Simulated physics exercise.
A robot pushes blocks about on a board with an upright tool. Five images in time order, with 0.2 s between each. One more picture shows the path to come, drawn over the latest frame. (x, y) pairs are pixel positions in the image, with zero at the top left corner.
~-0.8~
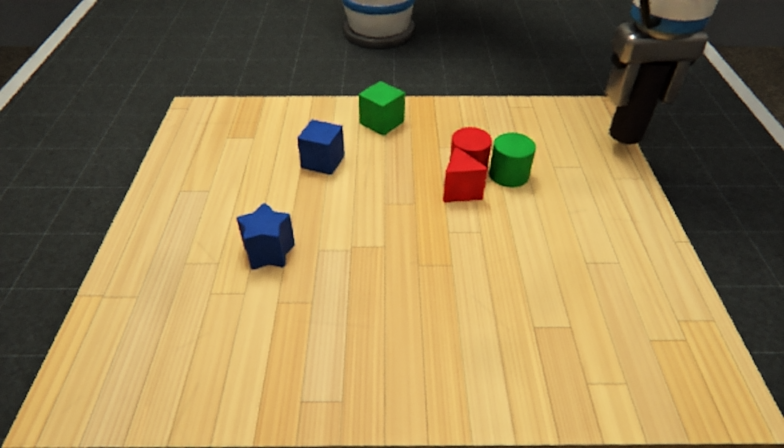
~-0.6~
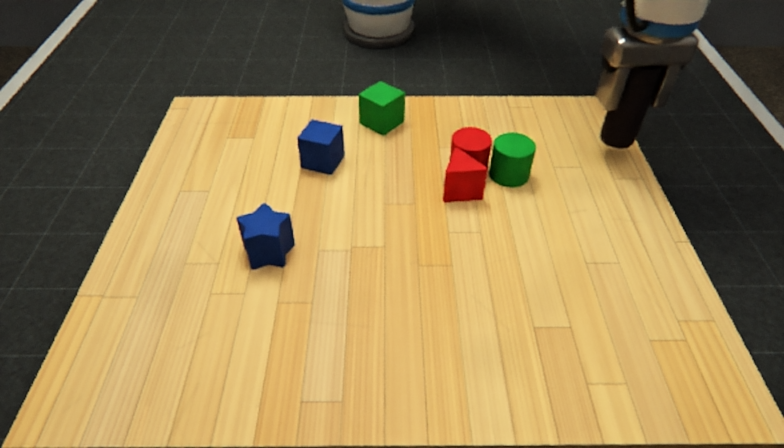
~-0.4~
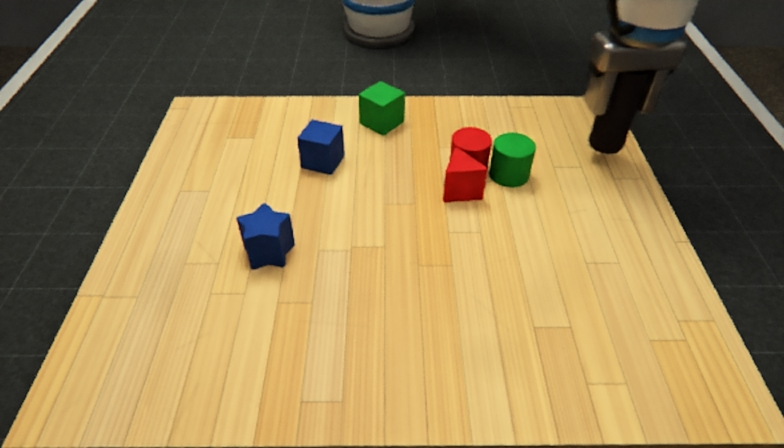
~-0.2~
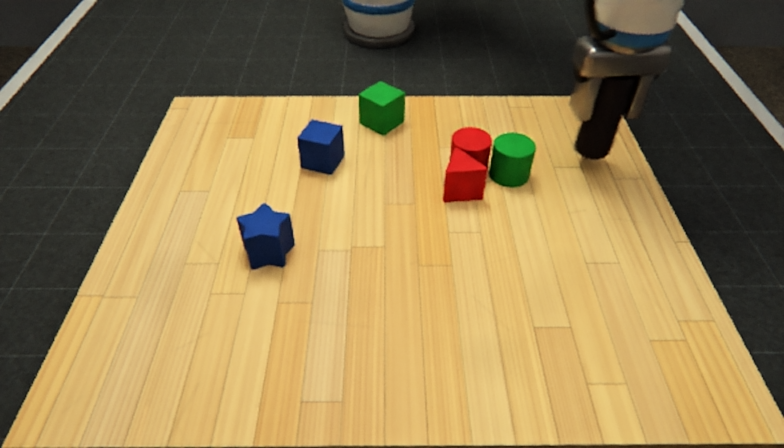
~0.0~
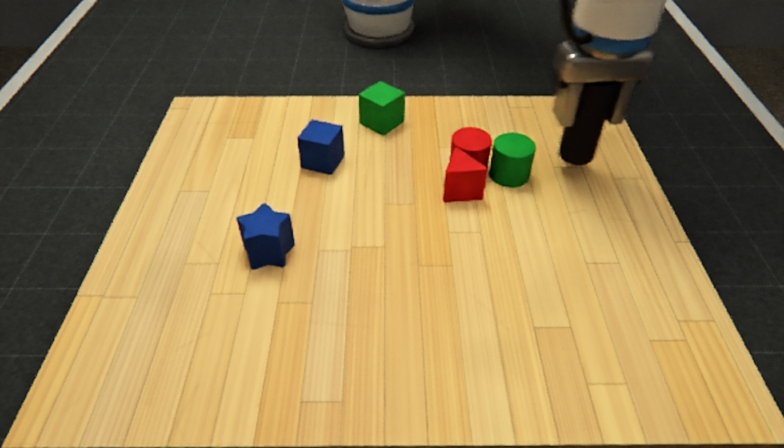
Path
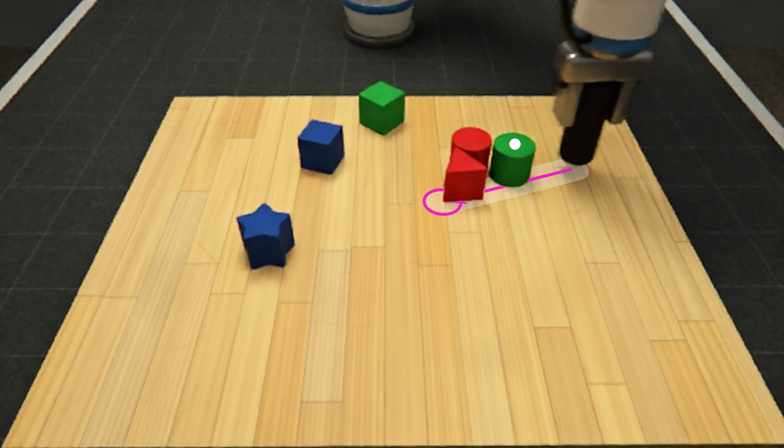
The footage shows red, green and blue blocks resting on a wooden board while a robot's upright dark tool moves steadily left and slightly nearer the viewer from the right edge, nearing the green round block; the blocks stay still.
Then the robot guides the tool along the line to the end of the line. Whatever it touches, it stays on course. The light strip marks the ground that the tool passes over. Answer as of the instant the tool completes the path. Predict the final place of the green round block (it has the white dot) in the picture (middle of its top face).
I think it will end close to (435, 146).
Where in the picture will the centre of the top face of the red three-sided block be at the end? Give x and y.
Near (401, 169).
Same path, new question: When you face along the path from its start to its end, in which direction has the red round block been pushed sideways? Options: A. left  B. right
My answer is option B.
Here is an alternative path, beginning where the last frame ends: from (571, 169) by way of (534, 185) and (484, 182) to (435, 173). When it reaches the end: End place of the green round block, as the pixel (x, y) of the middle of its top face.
It is at (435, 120).
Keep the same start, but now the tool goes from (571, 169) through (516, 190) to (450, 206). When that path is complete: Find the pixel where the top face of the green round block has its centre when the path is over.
If I read the scene right, the answer is (466, 146).
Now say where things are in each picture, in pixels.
The first frame shows lower end of the tool at (625, 136), tops of blocks, red three-sided block at (463, 162), red round block at (472, 138), green round block at (515, 144).
The second frame shows tool at (616, 140), blocks as before.
The third frame shows tool at (605, 145), blocks as before.
The fourth frame shows tool at (591, 150), blocks as before.
The fifth frame shows tool at (575, 156), red three-sided block at (463, 162), red round block at (472, 138), green round block at (515, 144).
The drawn path runs from (571, 169) directly to (442, 202); the dot is on the green round block.
What follows on the original path. One third of the way, tool at (533, 167); red round block at (457, 136); green round block at (497, 145).
Two thirds of the way, tool at (489, 177); red three-sided block at (449, 165), turned 35° anticlockwise; red round block at (429, 127); green round block at (457, 145).
At the end, tool at (444, 189); red three-sided block at (401, 169); red round block at (425, 123); green round block at (435, 146).
